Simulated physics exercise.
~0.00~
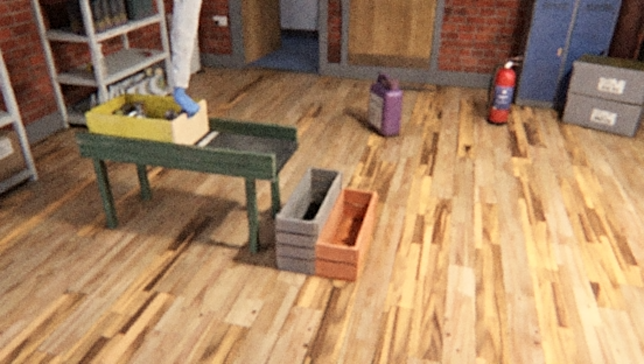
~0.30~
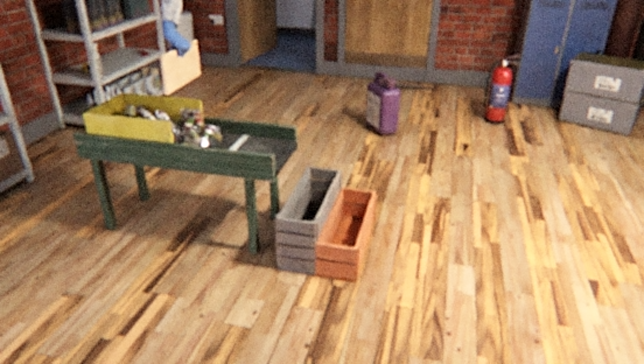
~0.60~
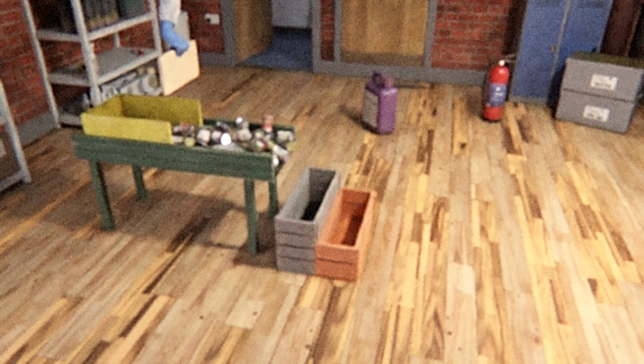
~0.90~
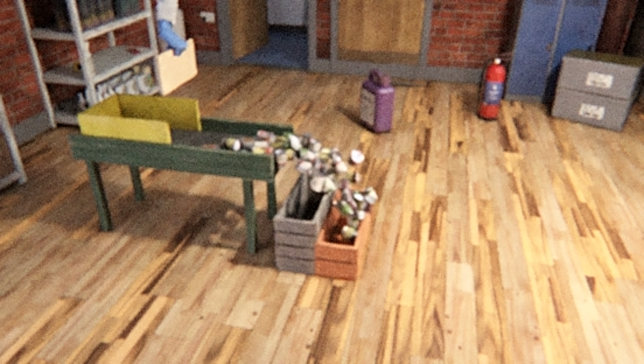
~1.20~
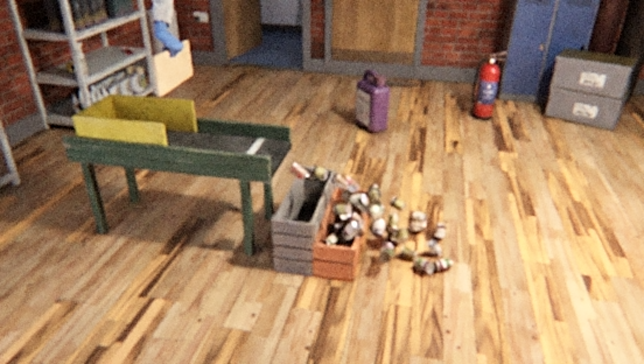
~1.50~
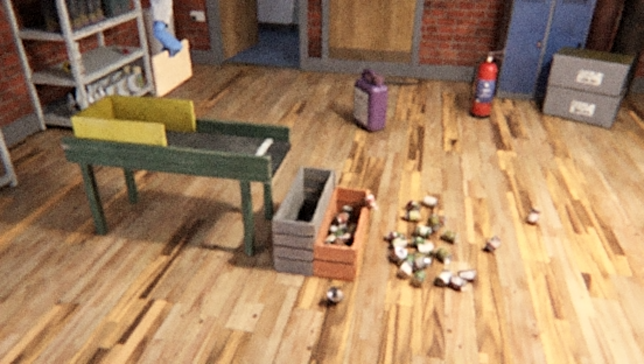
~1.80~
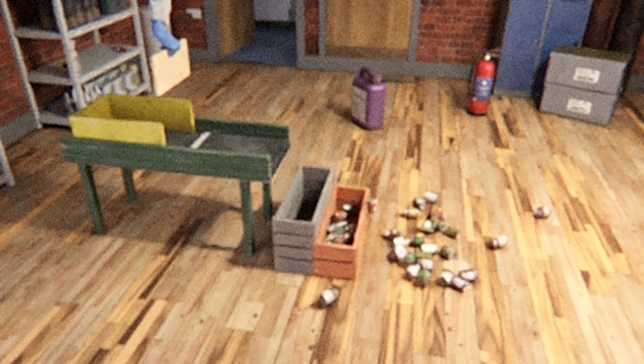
Gloved hand lifting the gate from a yellow pen, small tins riding a belt and flying into an orange box and onto the floor.
